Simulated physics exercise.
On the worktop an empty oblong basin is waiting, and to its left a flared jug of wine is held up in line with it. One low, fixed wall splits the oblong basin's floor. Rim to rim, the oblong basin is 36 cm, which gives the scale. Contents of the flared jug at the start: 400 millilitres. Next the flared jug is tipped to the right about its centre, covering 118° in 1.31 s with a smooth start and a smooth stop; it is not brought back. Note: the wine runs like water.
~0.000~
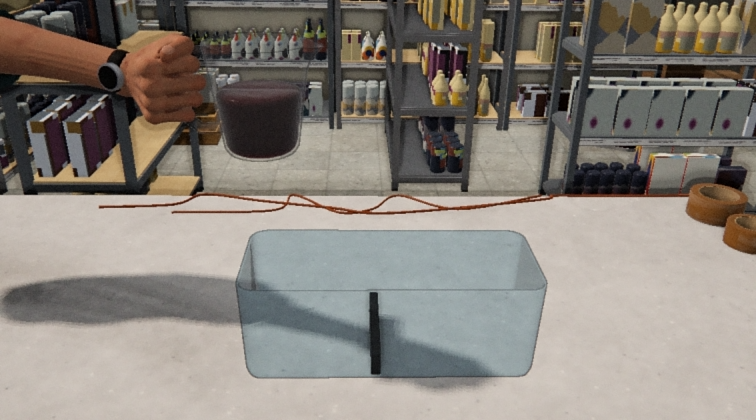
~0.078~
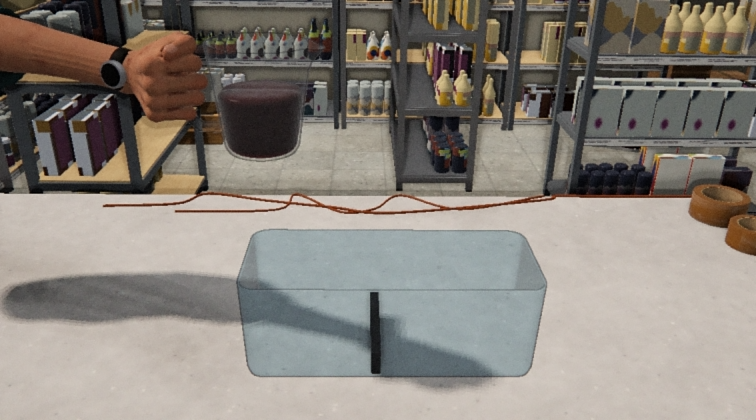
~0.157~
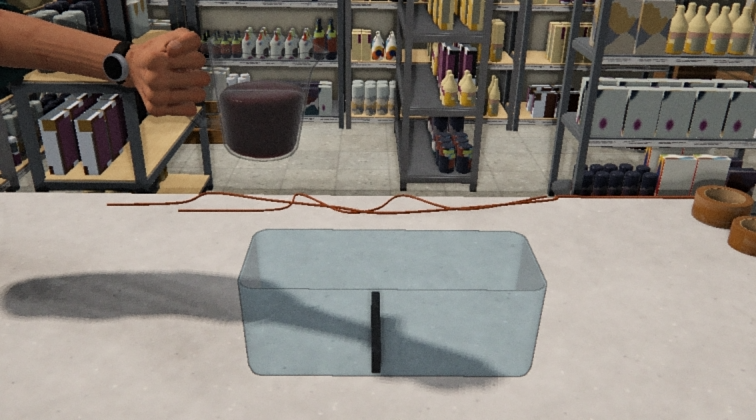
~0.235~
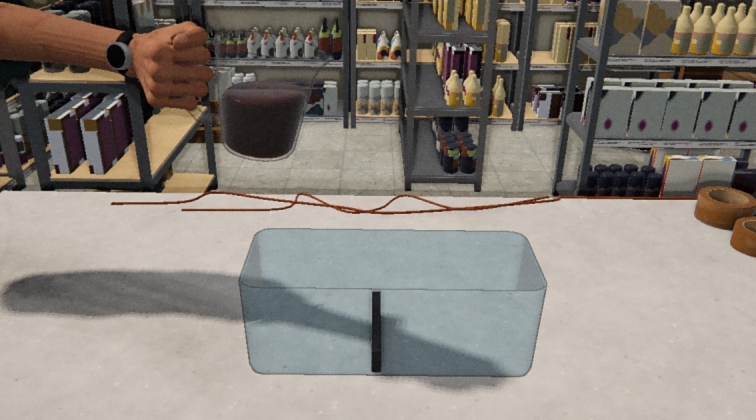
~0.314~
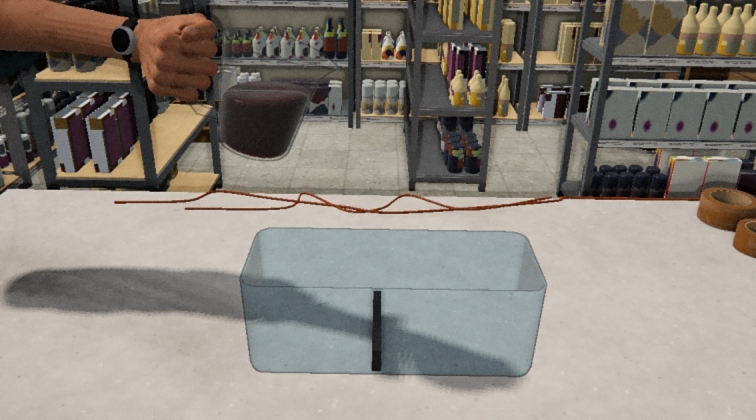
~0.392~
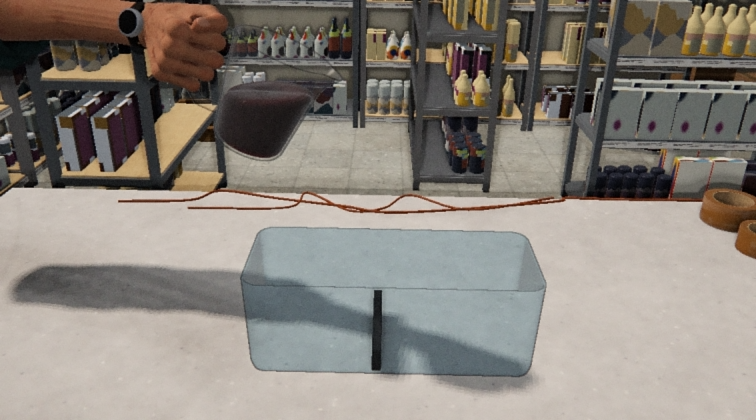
A hand held a clear jug of dark wine above and to the left of an empty glass basin with a low black divider, then smoothly tilted it rightward, the wine shifting toward the rim.
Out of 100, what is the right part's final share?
About 68 out of 100.
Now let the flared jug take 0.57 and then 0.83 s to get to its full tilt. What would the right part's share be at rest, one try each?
First 20, then 50 per cent.
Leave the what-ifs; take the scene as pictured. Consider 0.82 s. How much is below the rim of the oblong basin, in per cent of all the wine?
Near 2 in a hundred.
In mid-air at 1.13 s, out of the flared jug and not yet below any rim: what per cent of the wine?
20 in a hundred, give or take.
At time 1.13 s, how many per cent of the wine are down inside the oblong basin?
Reading: Approx. 72 %.
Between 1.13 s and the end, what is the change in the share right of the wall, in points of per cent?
Net change: A rise of about 7 %.
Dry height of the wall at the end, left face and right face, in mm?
Near 28 mm for the left and near 22 mm for the right.
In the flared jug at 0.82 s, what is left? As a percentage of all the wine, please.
About 76 percent.
By 0.82 s the tilt is 81° and 77 per cent is still to pour, 1 is left of the wall and 1 right of it.
By 1.13 s the tilt is 113° and 8 per cent is still to pour, 12 is left of the wall and 61 right of it.
By 1.46 s the tilt is 118° and 0 per cent is still to pour, 30 is left of the wall and 67 right of it.
By 1.81 s the tilt is 118° and 0 per cent is still to pour, 30 is left of the wall and 68 right of it.
At rest 30 per cent lies left of the wall, 68 right of it and 2 outside.
